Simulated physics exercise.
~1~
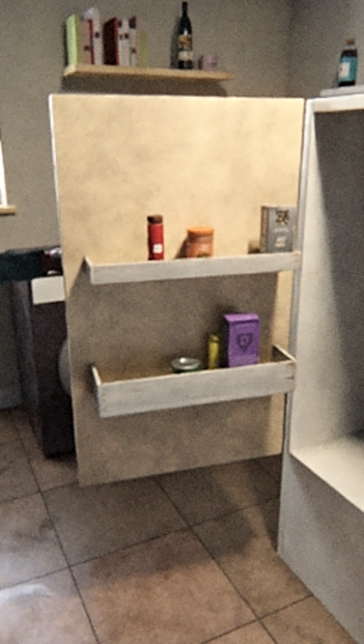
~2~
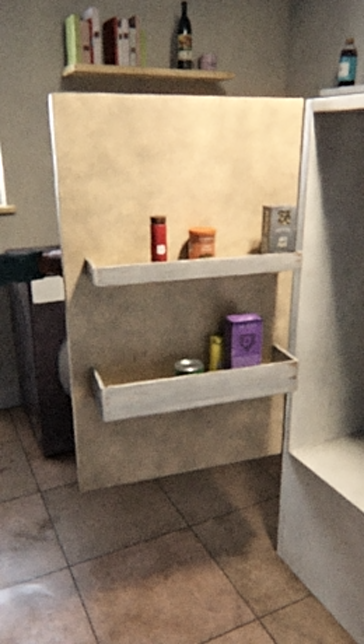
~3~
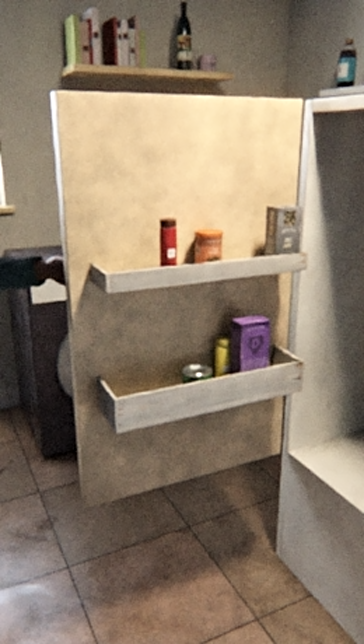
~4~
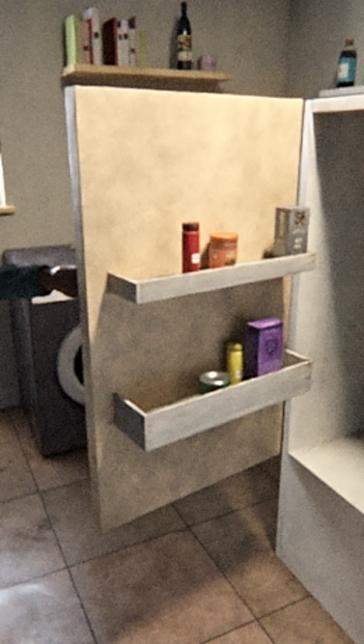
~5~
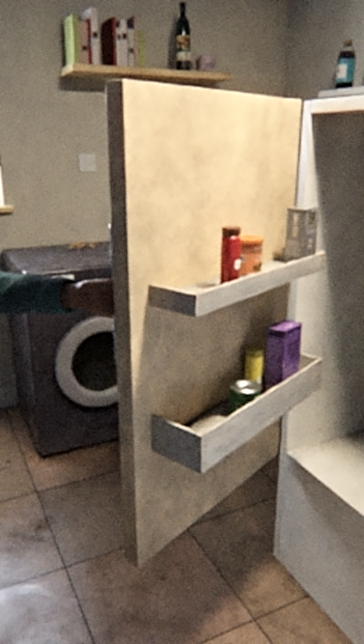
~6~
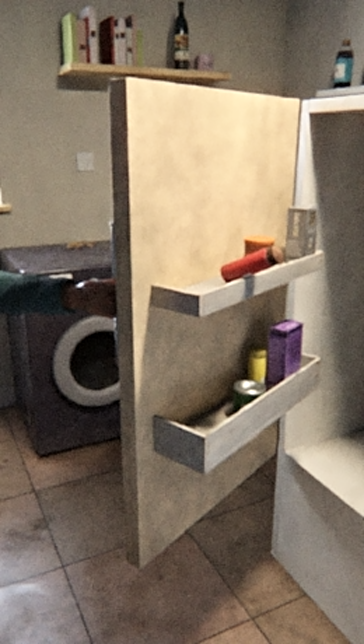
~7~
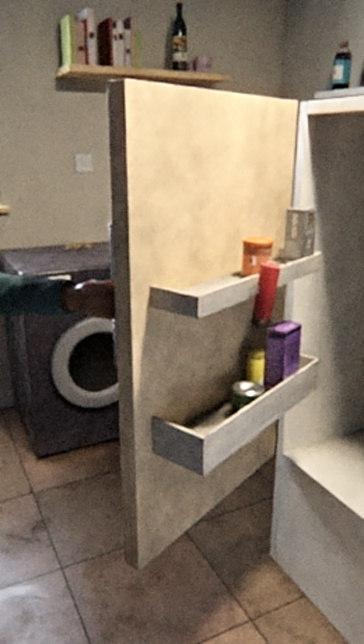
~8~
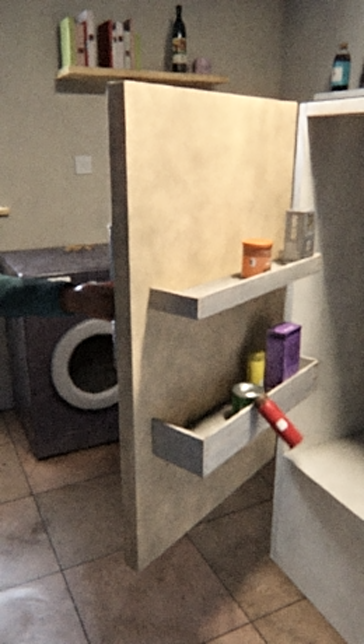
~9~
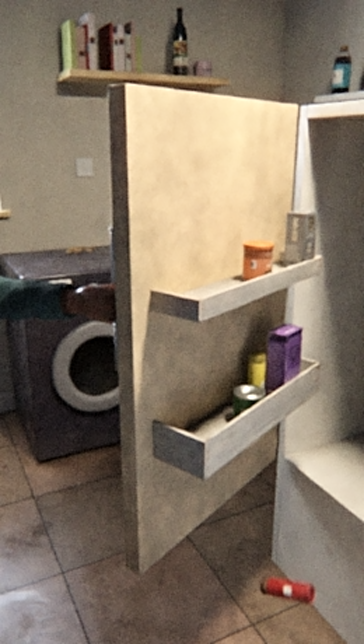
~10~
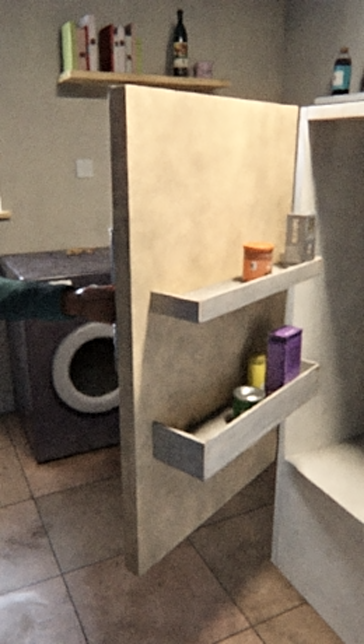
The clip opens on a pale pantry door with two racks on its inside, the upper holding a red shaker, an orange tin and a grey carton, the lower a green tin, a yellow shaker and a purple carton. A dark-sleeved arm at the left moves with the door's free edge as it swings to the right, revealing a washing machine. The door halts and the red shaker tips over. It drops from the upper rack, tumbles past the lower one and lands on the tiled floor. Finally it is out of sight, while everything else remains in the racks.
